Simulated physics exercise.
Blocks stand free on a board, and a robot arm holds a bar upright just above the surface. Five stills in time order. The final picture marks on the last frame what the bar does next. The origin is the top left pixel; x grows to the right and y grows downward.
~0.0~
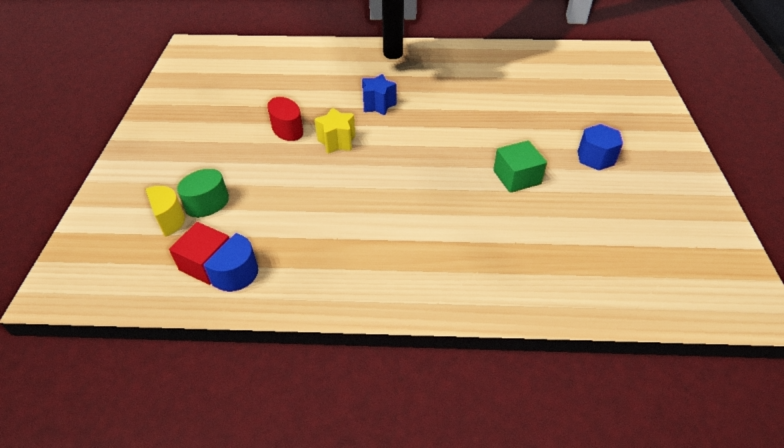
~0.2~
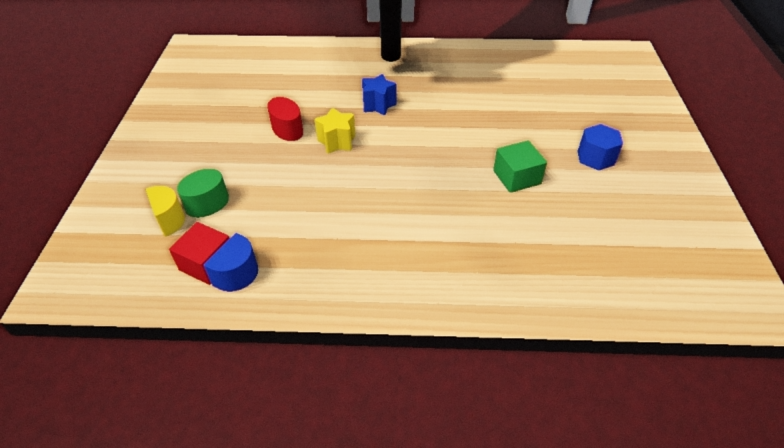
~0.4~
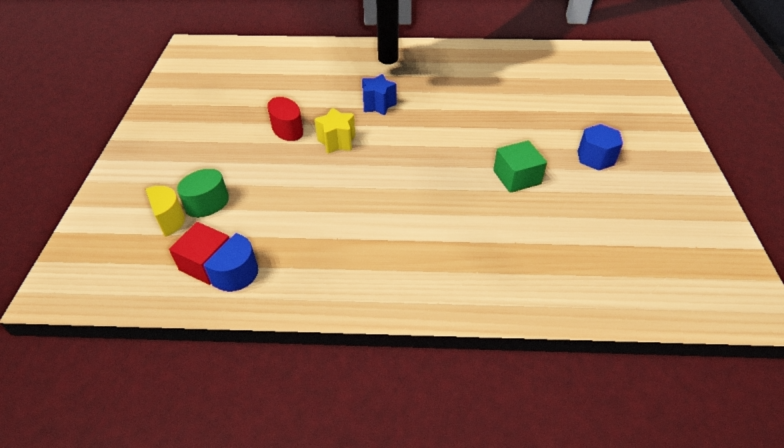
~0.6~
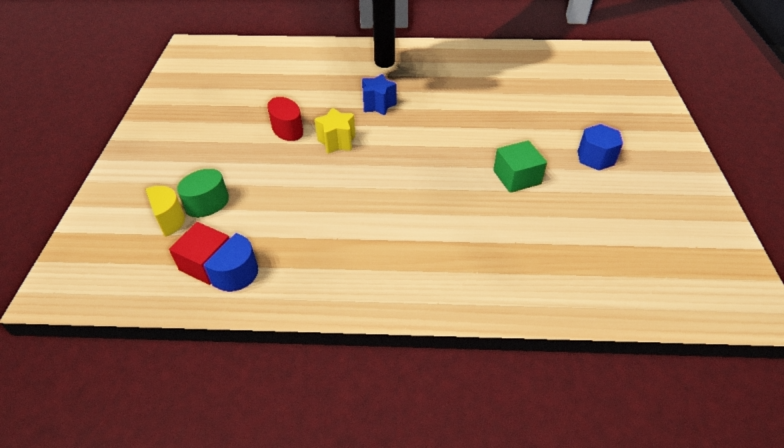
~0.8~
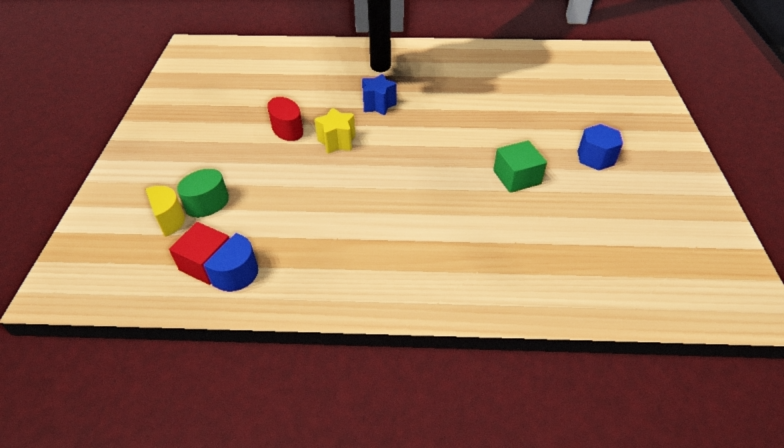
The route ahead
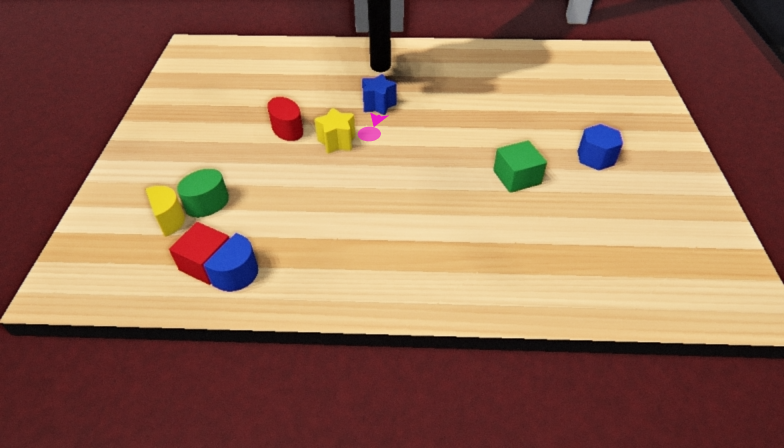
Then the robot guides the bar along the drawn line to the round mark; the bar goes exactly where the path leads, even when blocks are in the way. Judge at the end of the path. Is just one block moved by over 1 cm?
The answer is no.
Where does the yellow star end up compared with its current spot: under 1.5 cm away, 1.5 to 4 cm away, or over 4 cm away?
Moves 1.5 to 4 cm.
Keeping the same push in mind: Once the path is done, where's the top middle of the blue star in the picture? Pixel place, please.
Its top centre is at about (358, 127).
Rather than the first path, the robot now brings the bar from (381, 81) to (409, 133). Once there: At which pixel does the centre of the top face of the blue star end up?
Its top centre lands on (377, 102).
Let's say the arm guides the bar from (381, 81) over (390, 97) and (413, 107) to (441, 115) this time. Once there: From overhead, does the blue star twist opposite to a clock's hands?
My answer is no.
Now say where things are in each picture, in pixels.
Bar tip (393, 55); block tops, yellow star (335, 120); blue star (378, 84), in the first frame.
Bar (391, 57); blocks unchanged, in the second frame.
Bar (388, 60); blocks unchanged, in the third frame.
Bar (385, 64); blocks unchanged, in the fourth frame.
Bar (381, 68); yellow star (335, 120); blue star (378, 84), in the fifth frame.
Path on the board, from (381, 81) through (381, 98) and (379, 116) to (369, 134).
The first path, step by step. One third of the way, bar (380, 85); blue star (374, 93).
Two thirds of the way, bar (379, 102); blue star (368, 107), turned 45° clockwise.
At the end, bar (369, 120); yellow star (324, 129), turned 50° clockwise; blue star (358, 127), turned 45° clockwise.
